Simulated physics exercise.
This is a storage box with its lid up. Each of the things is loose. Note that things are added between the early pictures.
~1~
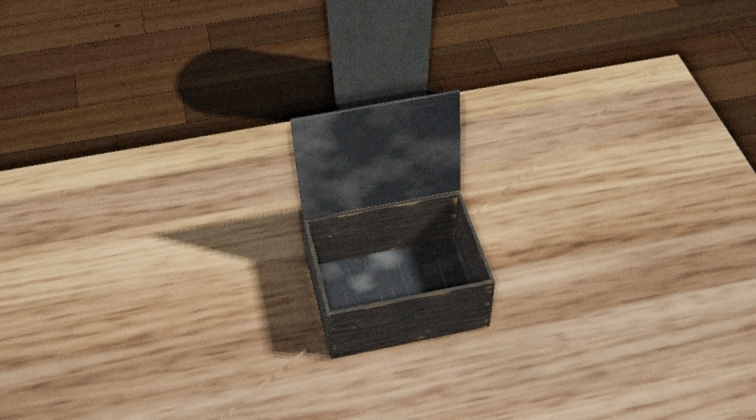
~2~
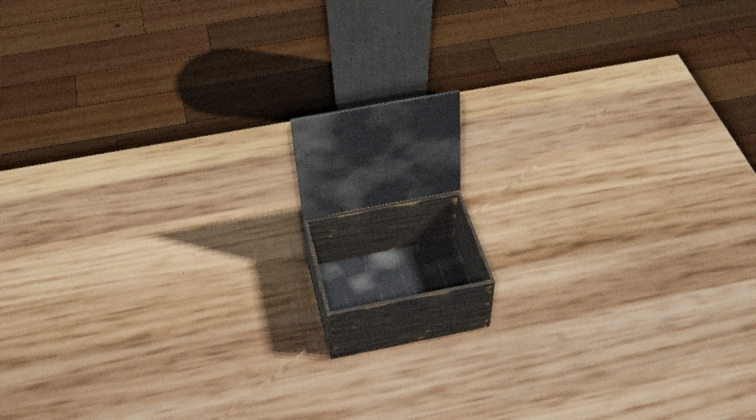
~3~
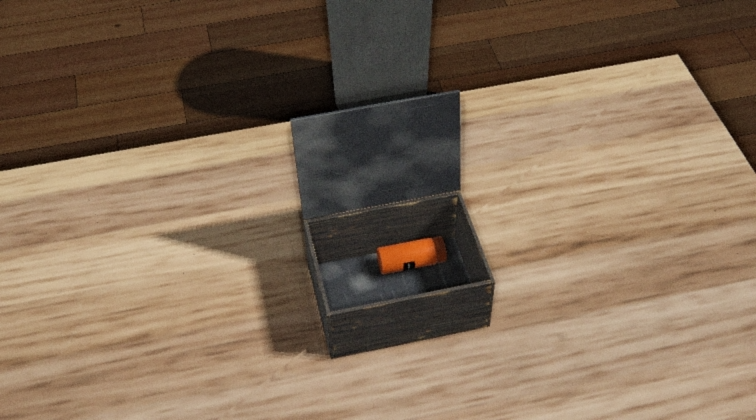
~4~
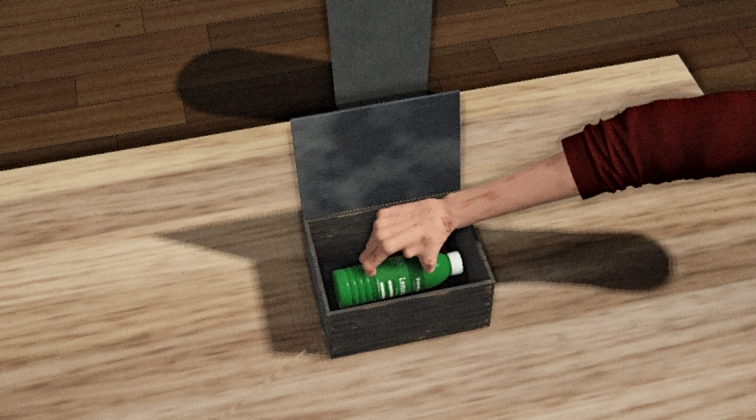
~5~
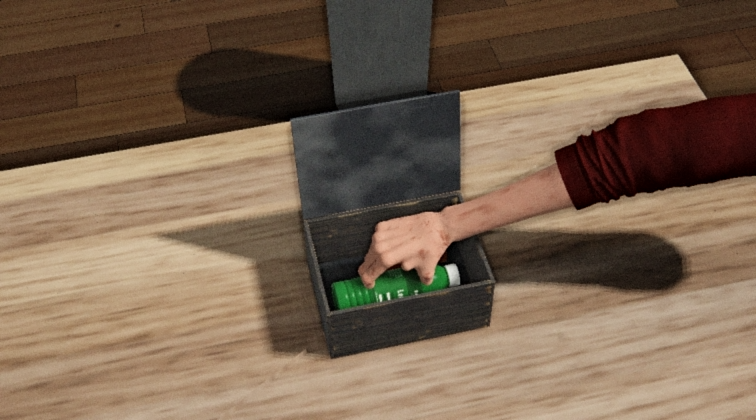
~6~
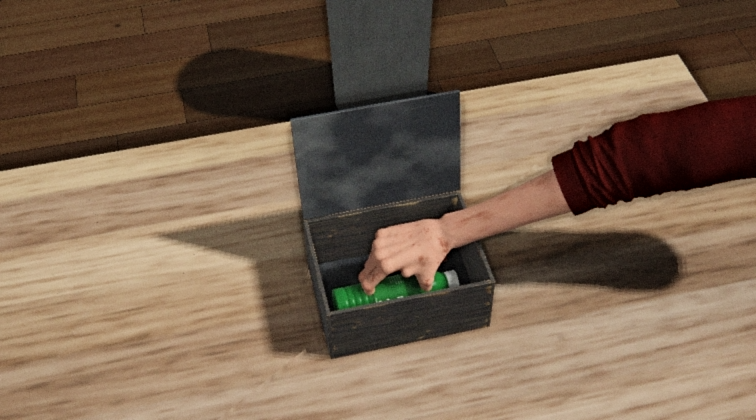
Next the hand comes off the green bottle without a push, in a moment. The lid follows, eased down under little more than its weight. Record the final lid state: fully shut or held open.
Final lid state: Fully shut.
Then, 1.20 s on from there, lid starting down.
Then, 1.60 s on from there, lid 57° above the rim.
Then, 1.80 s on from there, lid 32° above the rim.
Then, 2.00 s on from there, lid 2° above the rim.
In the end, lid shut; both unmoved. At the end, from the last picture's camera, green bottle near (397, 294).
